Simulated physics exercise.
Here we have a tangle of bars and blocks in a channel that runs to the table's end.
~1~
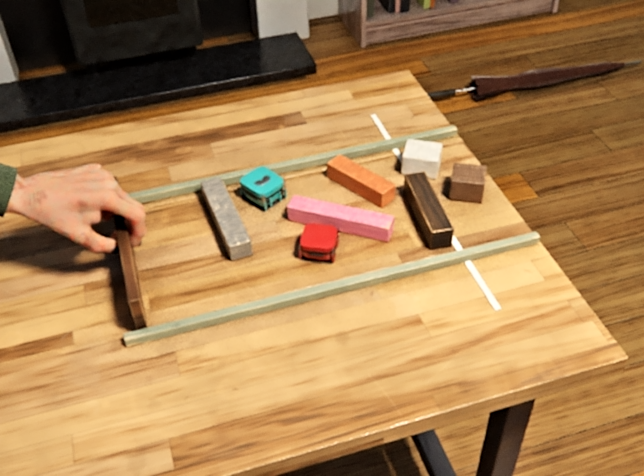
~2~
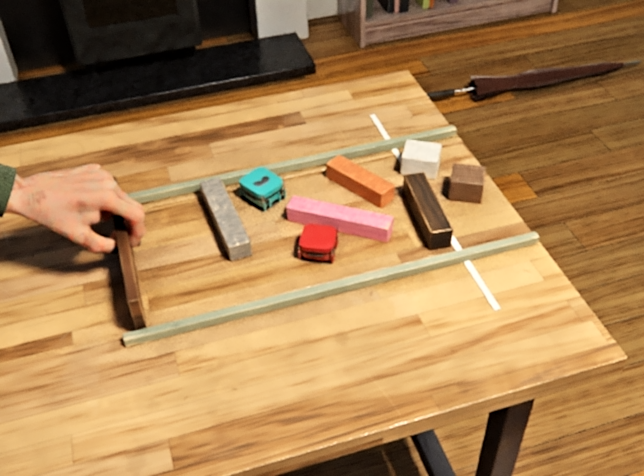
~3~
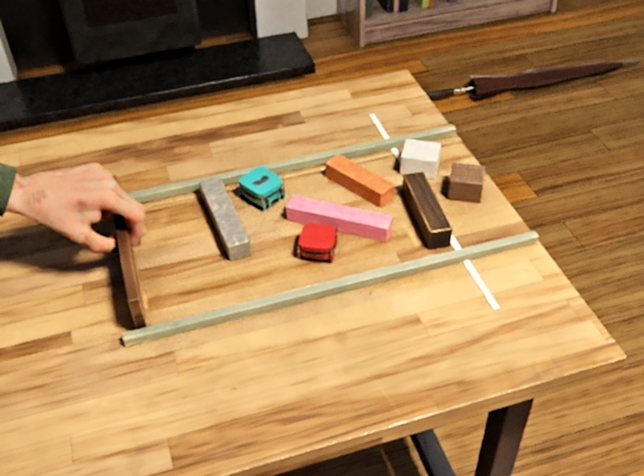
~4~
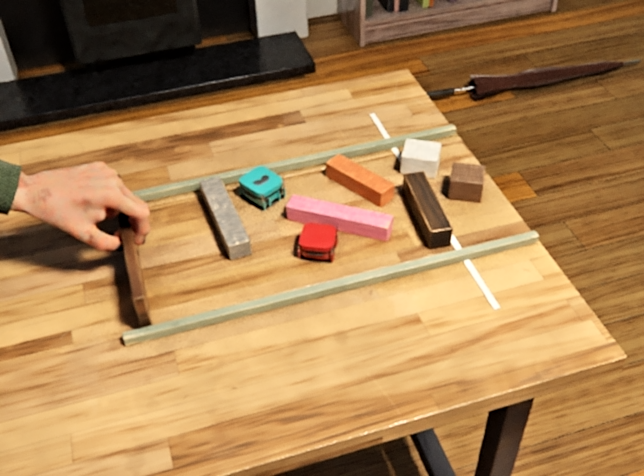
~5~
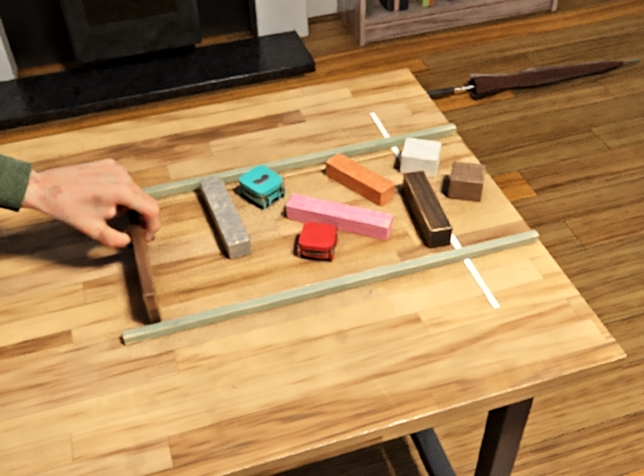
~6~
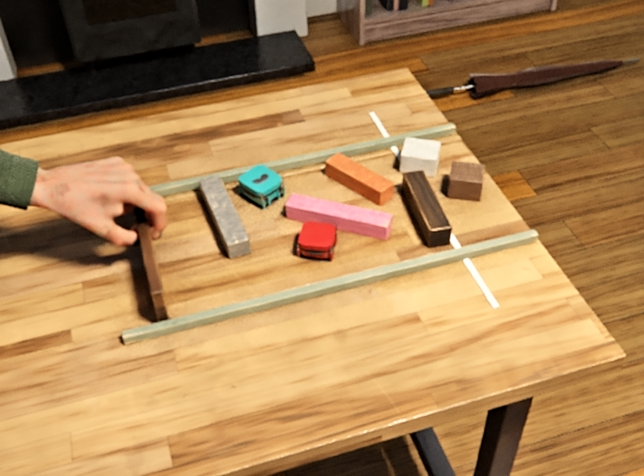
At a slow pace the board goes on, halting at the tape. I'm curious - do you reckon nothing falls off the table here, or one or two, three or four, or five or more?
I'd say one or two fall off.
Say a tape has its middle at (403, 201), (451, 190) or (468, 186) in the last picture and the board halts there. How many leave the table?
Try 1: 1; try 2: 4; try 3: 6.
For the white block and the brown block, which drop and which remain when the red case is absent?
As for the white block, it topples off; as for the brown block, it topples off.
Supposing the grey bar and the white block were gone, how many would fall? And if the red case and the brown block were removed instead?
Tally of falls: 1 for the first try, 1 for the second.
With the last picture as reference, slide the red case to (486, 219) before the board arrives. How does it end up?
In that case it goes down.
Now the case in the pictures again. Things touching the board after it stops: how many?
It ends up touching 2.
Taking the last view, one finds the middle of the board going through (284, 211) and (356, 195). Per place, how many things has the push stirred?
First 4 and then 7.
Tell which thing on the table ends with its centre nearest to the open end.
Black bar.
A little later, none off yet; brown block at rest near (466, 181); white block at rest near (420, 157); black bar at rest near (426, 207).
Next, none off yet; brown block at rest near (466, 181); white block at rest near (420, 157); black bar at rest near (428, 207).
Later still, none off yet; brown block shifted about its own width near (486, 176); white block shifted about its own width near (458, 150); black bar shifted a little near (468, 201).
When it is over, the number that fall off is one or two; down, white block and brown block.
